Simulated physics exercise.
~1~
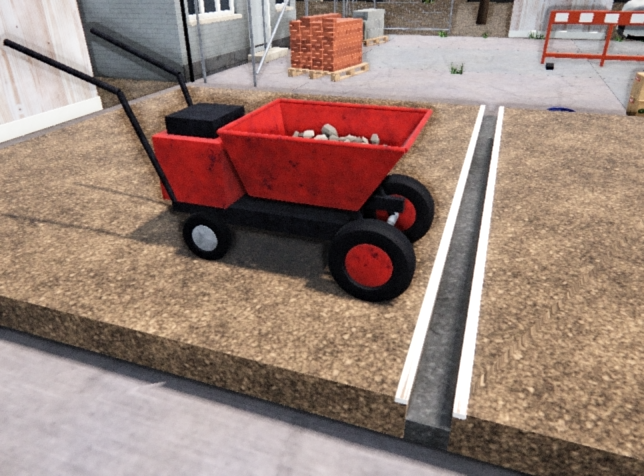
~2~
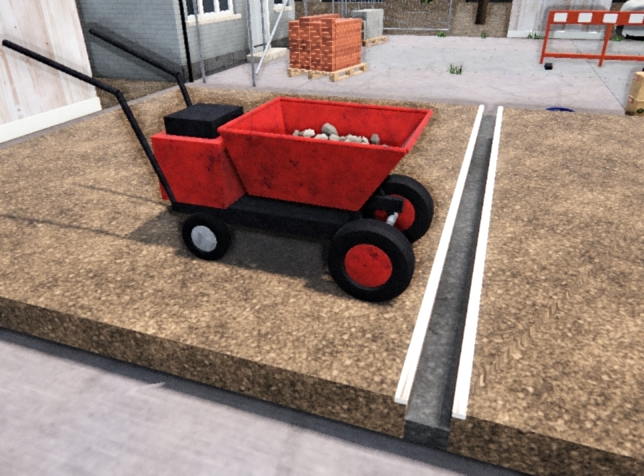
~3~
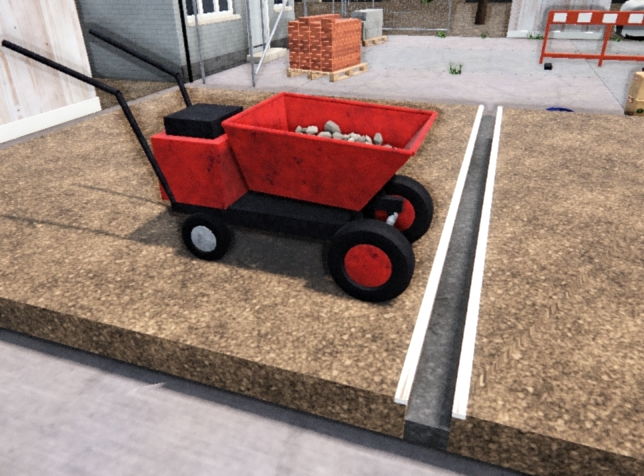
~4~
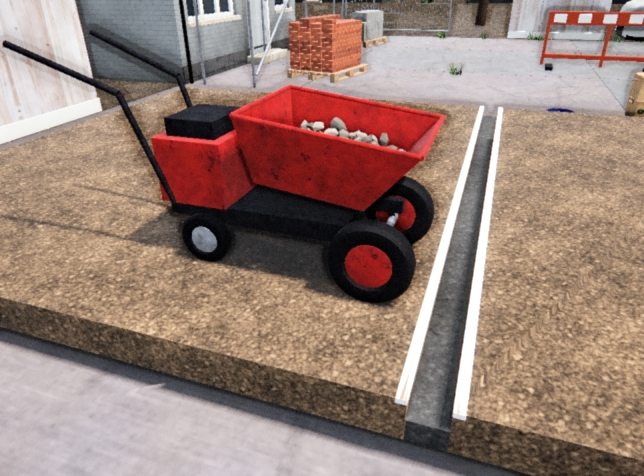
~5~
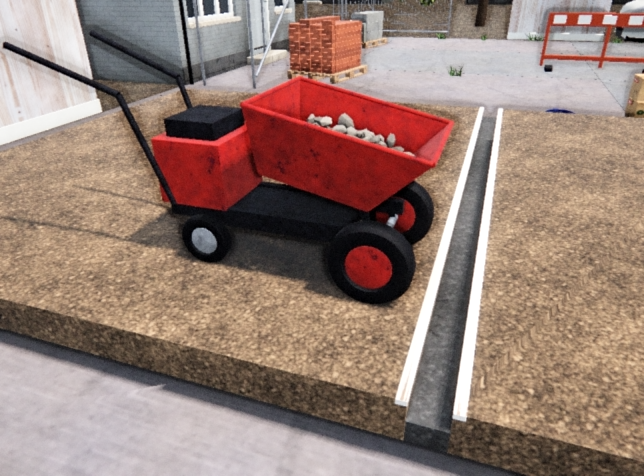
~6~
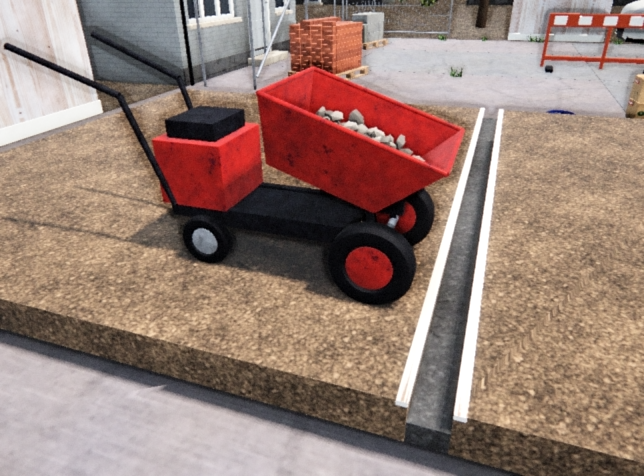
The footage shows a red motor barrow loaded with broken stones standing beside a narrow, board-edged trench; its skip sits level at first, then gradually tilts forward to the right, its rear rising while the wheels stay still.
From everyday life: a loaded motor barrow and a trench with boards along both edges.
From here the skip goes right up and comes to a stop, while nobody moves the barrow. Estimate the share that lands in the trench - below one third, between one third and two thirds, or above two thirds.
Looks to me like the trench gets below a third of the load.
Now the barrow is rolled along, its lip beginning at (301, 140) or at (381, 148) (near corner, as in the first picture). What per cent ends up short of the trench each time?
In order, 30 % followed by 0 %.
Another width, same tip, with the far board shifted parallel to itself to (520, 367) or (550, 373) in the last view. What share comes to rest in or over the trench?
The share would be 30 % first and 70 % second.
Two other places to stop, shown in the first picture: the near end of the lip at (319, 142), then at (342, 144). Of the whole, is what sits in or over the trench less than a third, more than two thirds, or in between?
Note - stop 1: One to two thirds; stop 2: In the middle band.
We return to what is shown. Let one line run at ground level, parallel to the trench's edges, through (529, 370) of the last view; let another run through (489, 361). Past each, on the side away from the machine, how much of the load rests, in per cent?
That's 70 in a hundred for the first and 90 in a hundred for the second.
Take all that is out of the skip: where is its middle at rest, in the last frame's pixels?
Once it all stops, the middle lies near (551, 292).
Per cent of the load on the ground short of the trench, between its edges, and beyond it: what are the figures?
Roughly, short 0 per cent, between 0 per cent and beyond 100 per cent.
Soon after the last picture, skip tipped steeply; all in the skip.
A little later, skip tipped right over; most in the skip; about a quarter beyond it; a stray few falling.
Later still, skip tipped right over; a small part in the skip; nearly all beyond it.
At rest, skip tipped right over; a stray few in the skip; none in or heaped over the trench; nearly all beyond it.
